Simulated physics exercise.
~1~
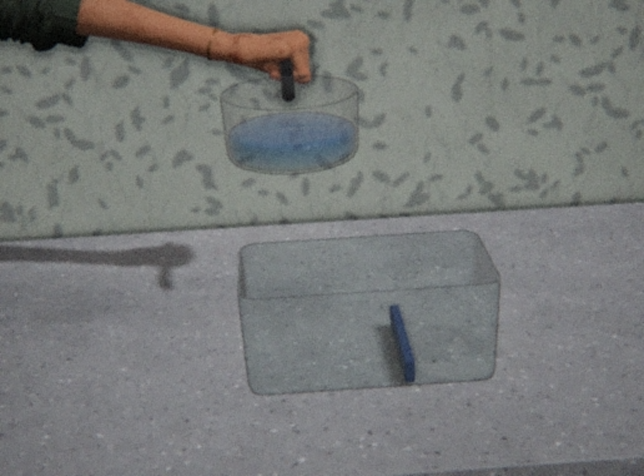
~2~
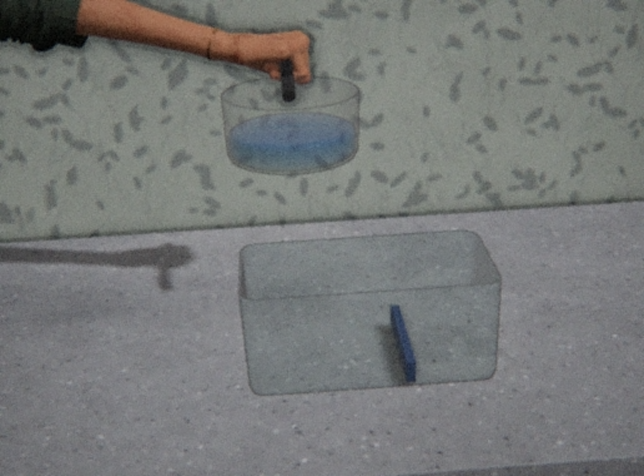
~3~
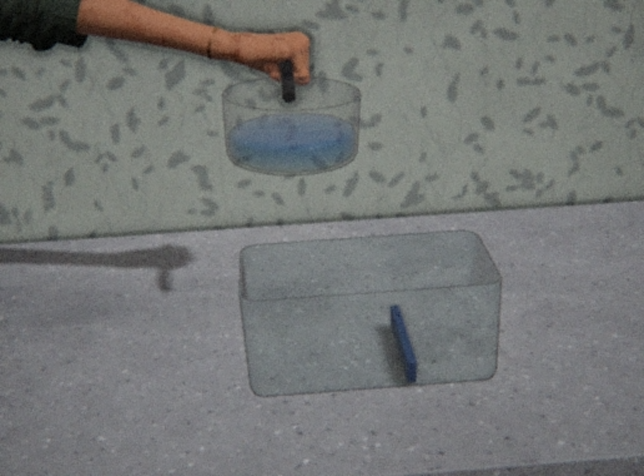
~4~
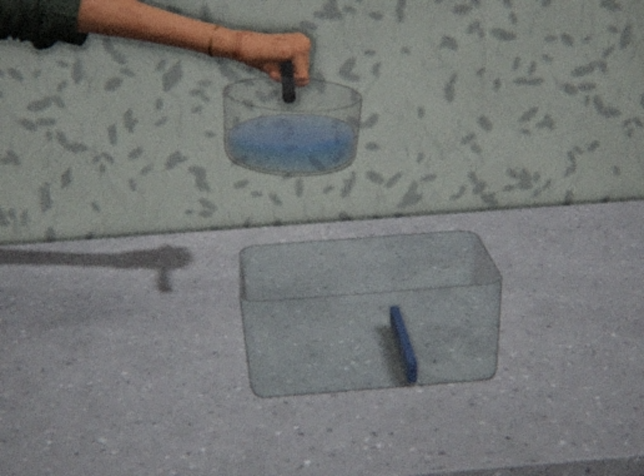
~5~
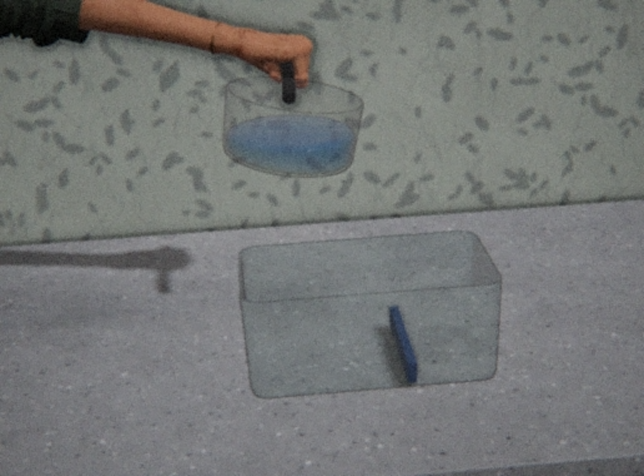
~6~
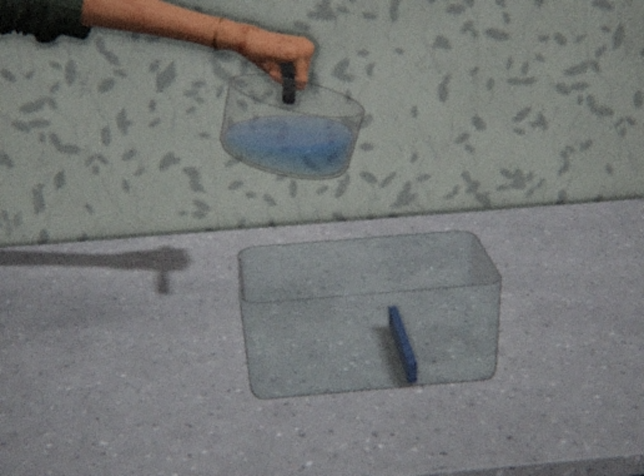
On a grey speckled counter, a hand slowly tilting a clear saucepan of blue water rightward above a long transparent basin.
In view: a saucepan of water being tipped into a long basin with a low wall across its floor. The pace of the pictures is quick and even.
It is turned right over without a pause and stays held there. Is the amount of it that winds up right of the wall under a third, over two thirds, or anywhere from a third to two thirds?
In the end it is from a third to two thirds.
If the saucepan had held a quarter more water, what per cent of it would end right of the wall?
Near 50 parts in a hundred.
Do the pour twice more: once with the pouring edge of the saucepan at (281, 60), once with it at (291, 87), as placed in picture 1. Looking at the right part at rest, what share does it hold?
Close to 15 % for the first start and close to 15 % for the second.
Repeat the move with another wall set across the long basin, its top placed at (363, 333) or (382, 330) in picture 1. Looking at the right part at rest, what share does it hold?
Record: Case 1 near 85 %, case 2 near 60 %.
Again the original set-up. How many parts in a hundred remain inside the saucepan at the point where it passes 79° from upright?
About 55 %.
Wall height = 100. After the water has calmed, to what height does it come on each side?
Left part: 30 per cent; right part: 50.
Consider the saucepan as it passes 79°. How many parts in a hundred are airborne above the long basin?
It's close to 40 %.
A moment on, the saucepan is tipped on its side and 55 per cent is still to pour, 2 is left of the wall and 3 right of it.
Next, the saucepan is tipped right over and 7 per cent is still to pour, 36 is left of the wall and 42 right of it.
Then the saucepan is tipped right over and 0 per cent is still to pour, 56 is left of the wall and 43 right of it.
Later the saucepan is tipped right over and 0 per cent is still to pour, 55 is left of the wall and 44 right of it.
In the end 55 per cent lies left of the wall, 44 right of it and 1 outside.
